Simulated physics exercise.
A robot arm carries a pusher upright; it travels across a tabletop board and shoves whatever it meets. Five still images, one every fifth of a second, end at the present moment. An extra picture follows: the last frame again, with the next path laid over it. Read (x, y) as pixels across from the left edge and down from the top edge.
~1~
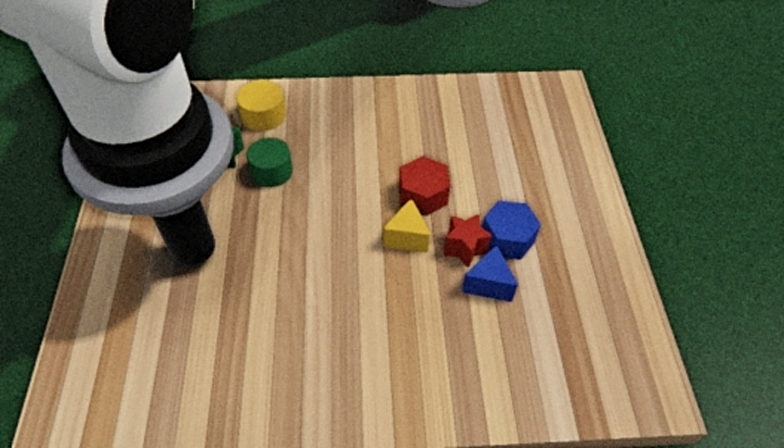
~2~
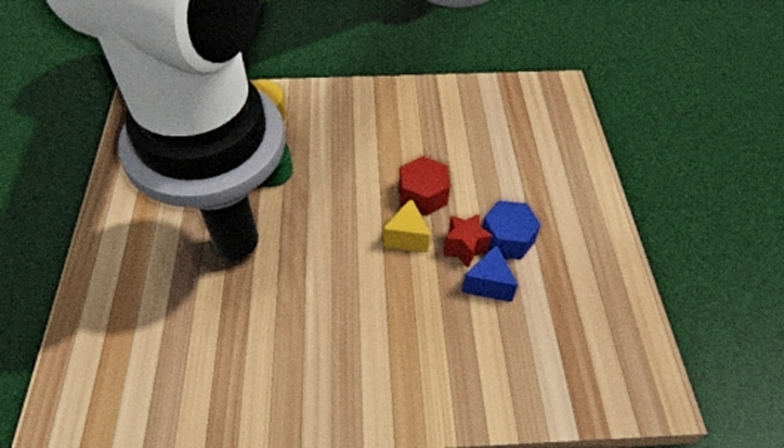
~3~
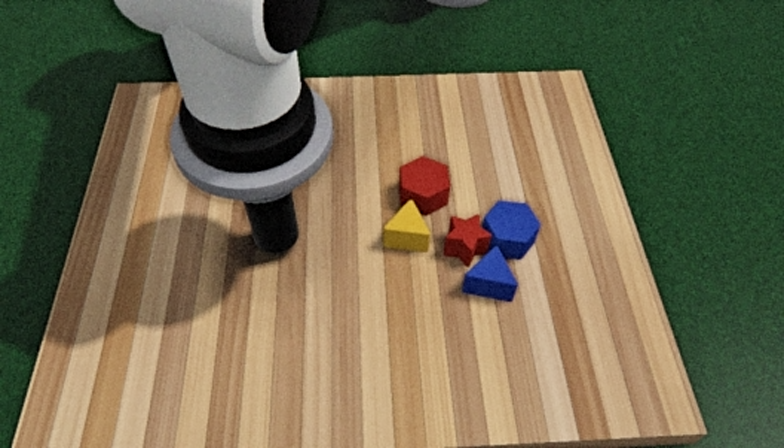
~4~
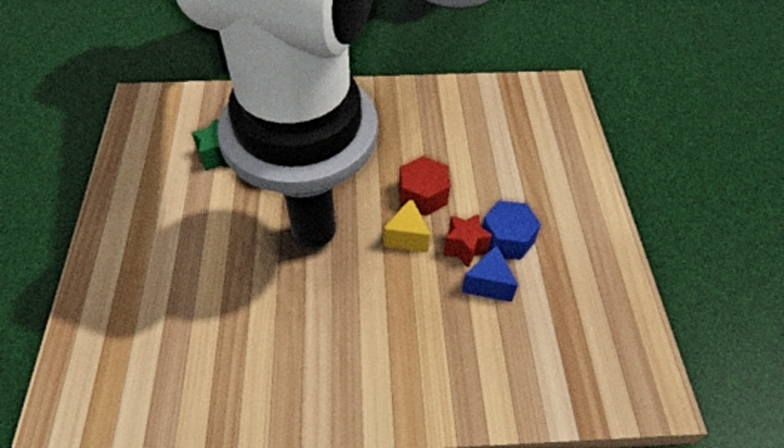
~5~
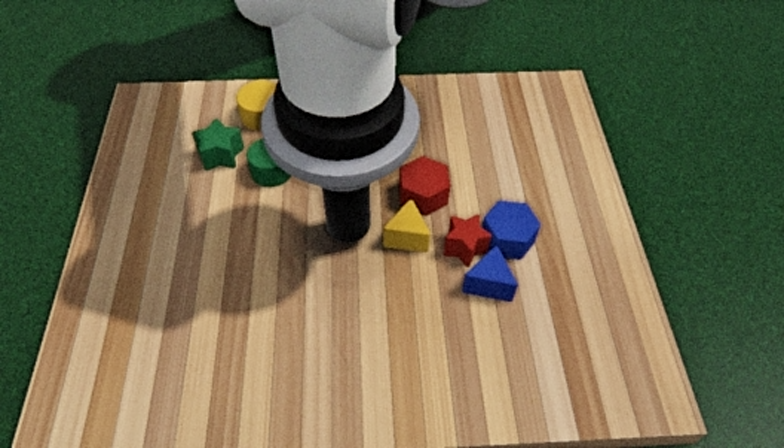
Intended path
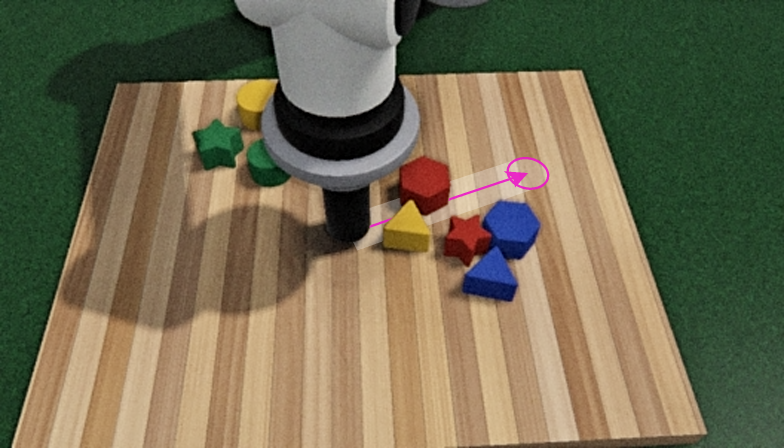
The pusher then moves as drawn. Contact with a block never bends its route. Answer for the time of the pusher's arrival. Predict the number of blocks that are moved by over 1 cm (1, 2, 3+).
I count two.
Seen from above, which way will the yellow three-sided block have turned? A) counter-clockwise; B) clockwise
Choice B: Clockwise.
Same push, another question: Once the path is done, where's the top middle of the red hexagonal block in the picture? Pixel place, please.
For the centre of its top, I'd go with (493, 129).
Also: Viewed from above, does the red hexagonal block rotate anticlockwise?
The answer is yes.
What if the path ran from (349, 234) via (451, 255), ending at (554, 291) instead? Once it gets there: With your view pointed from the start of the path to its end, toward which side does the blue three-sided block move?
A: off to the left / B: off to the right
B (off to the right)
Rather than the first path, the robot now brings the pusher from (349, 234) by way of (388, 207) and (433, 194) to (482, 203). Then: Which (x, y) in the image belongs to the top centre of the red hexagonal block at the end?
Final place: (498, 152).
The drawn path runs from (349, 234) to (528, 173).
The first path, step by step. One third of the way, pusher (414, 204); yellow three-sided block (425, 222), turned 25° clockwise; red hexagonal block (446, 165).
Two thirds of the way, pusher (473, 184); yellow three-sided block (425, 222), turned 25° clockwise; red hexagonal block (483, 139), turned 55° anticlockwise.
At the end, pusher (530, 165); yellow three-sided block (425, 222), turned 25° clockwise; red hexagonal block (493, 129), turned 105° anticlockwise; red star block not moved.
